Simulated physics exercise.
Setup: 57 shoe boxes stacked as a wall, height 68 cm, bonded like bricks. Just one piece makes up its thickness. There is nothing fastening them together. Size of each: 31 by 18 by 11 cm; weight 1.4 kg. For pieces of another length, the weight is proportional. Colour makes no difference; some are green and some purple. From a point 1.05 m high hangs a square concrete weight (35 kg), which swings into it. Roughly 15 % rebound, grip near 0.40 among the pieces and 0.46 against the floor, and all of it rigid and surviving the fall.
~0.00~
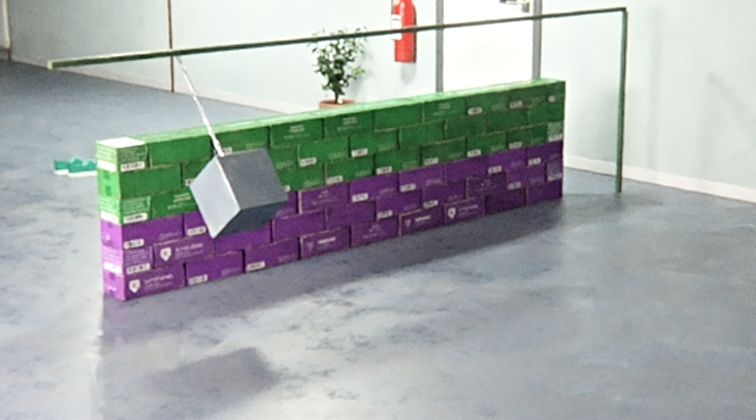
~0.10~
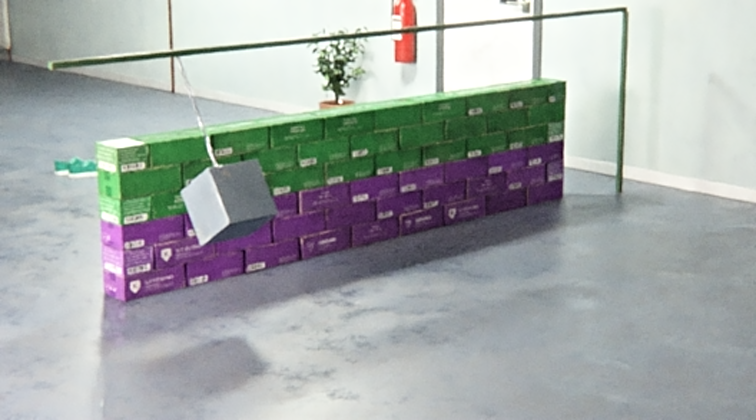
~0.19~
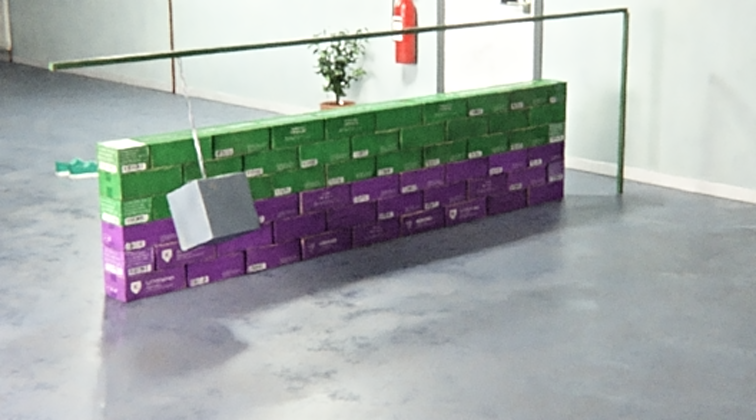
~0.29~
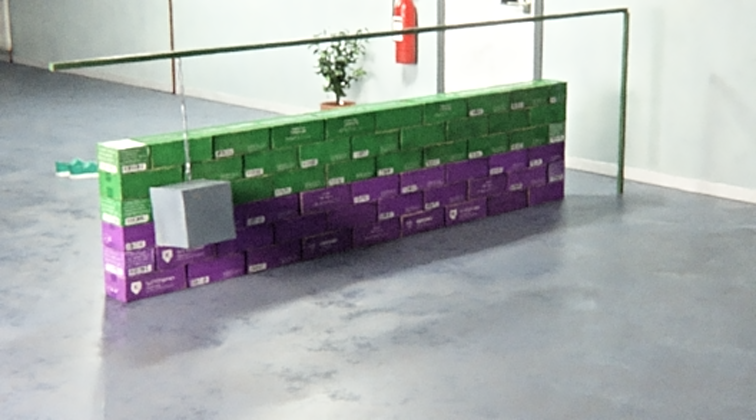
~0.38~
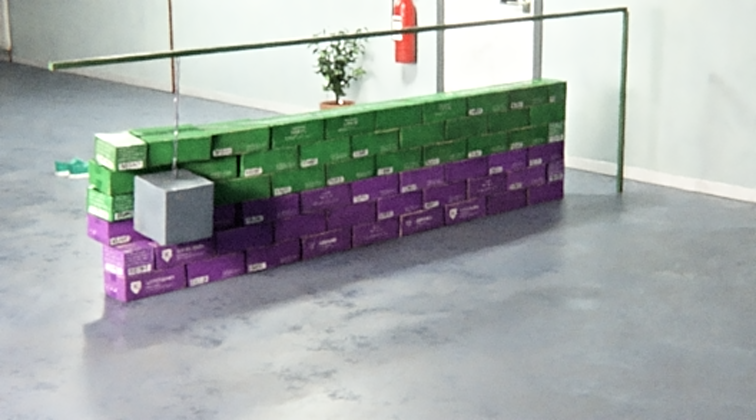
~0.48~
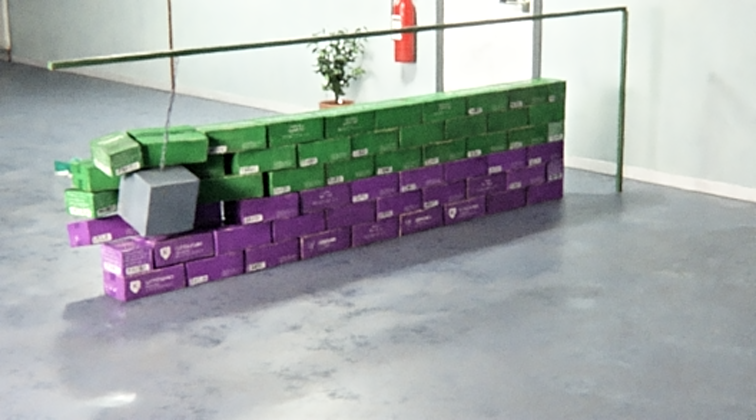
In a pale room, a grey block on a line swinging left into a green and purple box wall, shoving left-end boxes outward.
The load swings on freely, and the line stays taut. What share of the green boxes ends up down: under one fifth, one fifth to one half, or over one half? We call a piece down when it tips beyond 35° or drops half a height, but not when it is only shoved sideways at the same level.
One fifth to one half.
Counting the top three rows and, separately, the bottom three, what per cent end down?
Top 30 per cent versus bottom 10 per cent.
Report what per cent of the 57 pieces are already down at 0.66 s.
10 percent by then.
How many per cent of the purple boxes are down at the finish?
The purple group ends with 10% down.
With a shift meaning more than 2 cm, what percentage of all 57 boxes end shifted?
25 %.
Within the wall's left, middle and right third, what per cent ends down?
From the left: 50, then 0, then 0 percent.
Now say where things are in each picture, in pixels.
In the first frame (pixels give the middle of a visible side), weight (240, 180) line 38° before plumb; top green box (445, 109); top purple box (466, 169); none has stirred.
Weight (231, 193) line 31° before plumb; top green box (445, 110), in the second frame.
Weight (217, 207) line 19° before plumb; top green box (446, 110), in the third frame.
Weight (197, 217) line 5° before plumb; top green box (446, 110), in the fourth frame.
Weight (177, 217) line 7° past plumb; top green box (445, 110); steepest lean 9°, the box at (180, 151); movement in 11 of them, in the fifth frame.
Weight (160, 211) line 17° past plumb; top green box (445, 109); top purple box (467, 169); steepest lean 16°, the box at (127, 161); movement in 11 of them, in the sixth frame.
After 0.66 s, line 28° past plumb; 4 of the 29 green boxes down (5 of 57 in all colours); top green box unmoved.
After 1.00 s, line 15° past plumb; 9 of the 29 green boxes down (11 of 57 in all colours); top green box unmoved.
After 2.00 s, line plumb; 9 of the 29 green boxes down (11 of 57 in all colours); top green box unmoved.
In the end (4.0 s), line 27° past plumb; 9 of the 29 green boxes down (11 of 57 in all colours); top green box unmoved; top purple box unmoved. That is 31 per cent. From the last view, middles, top green box near (433, 107), top purple box near (454, 167).
